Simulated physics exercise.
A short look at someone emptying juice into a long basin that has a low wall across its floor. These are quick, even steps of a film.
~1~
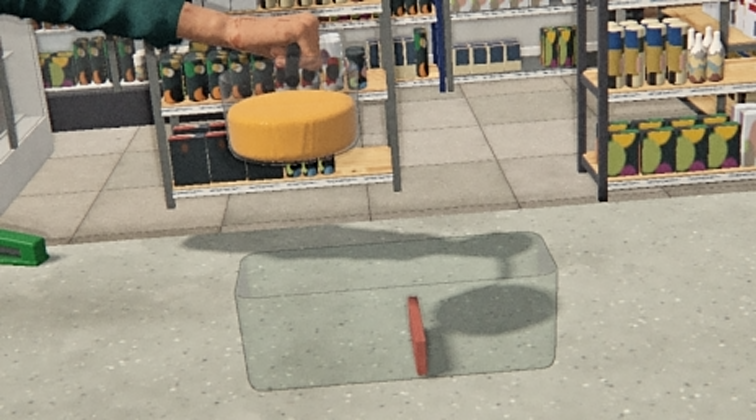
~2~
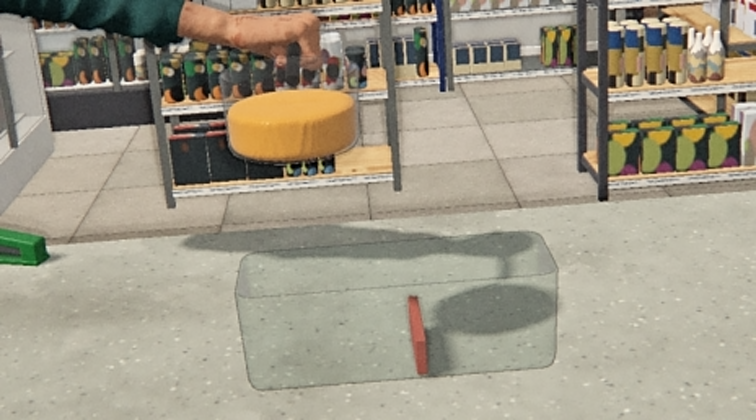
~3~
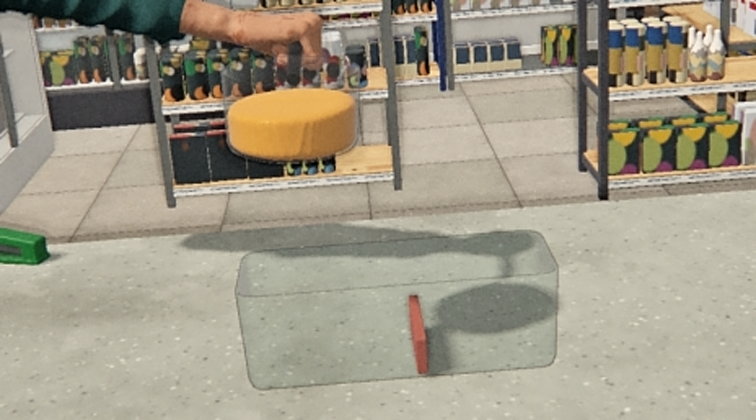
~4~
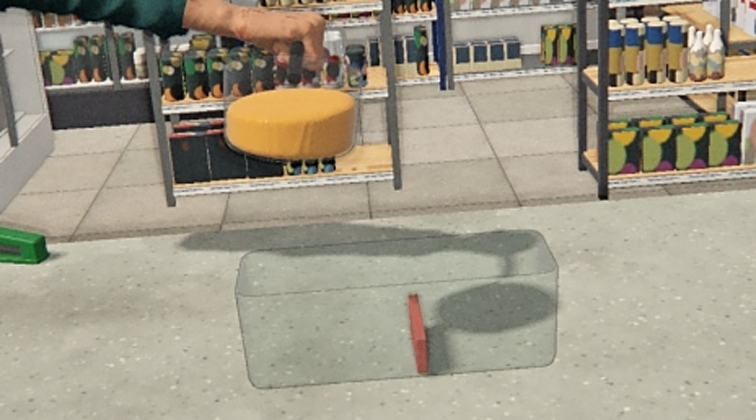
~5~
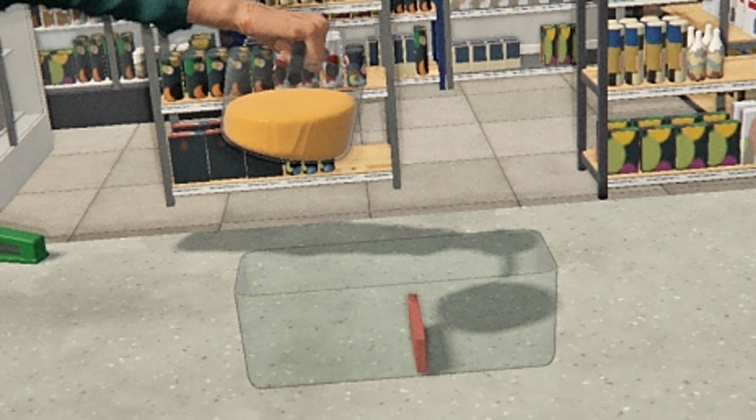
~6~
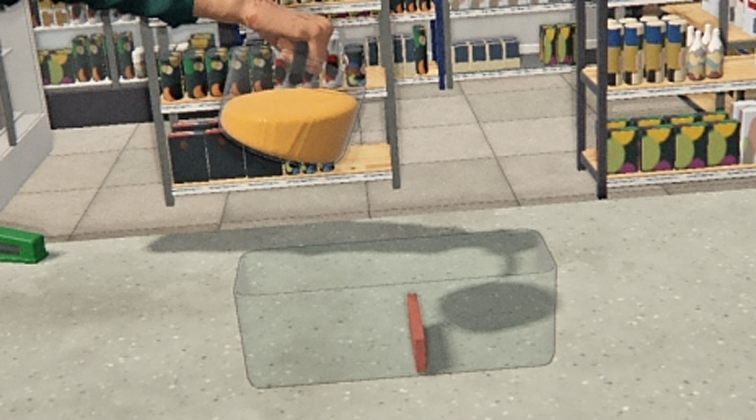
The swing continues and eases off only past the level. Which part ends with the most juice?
The right-hand part.
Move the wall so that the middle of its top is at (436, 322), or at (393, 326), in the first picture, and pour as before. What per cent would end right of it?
Roughly 40 per cent, and 85 per cent.
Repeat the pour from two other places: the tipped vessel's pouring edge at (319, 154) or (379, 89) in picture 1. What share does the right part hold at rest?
First some 5, then 85 per cent.
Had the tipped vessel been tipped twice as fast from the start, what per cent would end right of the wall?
Close to 50 per cent.
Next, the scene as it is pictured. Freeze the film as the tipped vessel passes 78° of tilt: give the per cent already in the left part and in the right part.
Near 0 on the left, 5 on the right.
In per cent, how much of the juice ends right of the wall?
Some 65 per cent.
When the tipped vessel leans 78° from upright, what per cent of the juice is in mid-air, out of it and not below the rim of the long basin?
Roughly 40 in a hundred.
A moment on, the tilt is 78° and 59 per cent is still to pour, 1 is left of the wall and 3 right of it.
Next, the tilt is 103° and 14 per cent is still to pour, 11 is left of the wall and 57 right of it.
Then the tilt is 104° and 1 per cent is still to pour, 31 is left of the wall and 63 right of it.
Later the tilt is 104° and 0 per cent is still to pour, 36 is left of the wall and 63 right of it.
At rest 36 per cent lies left of the wall, 63 right of it and 1 outside.
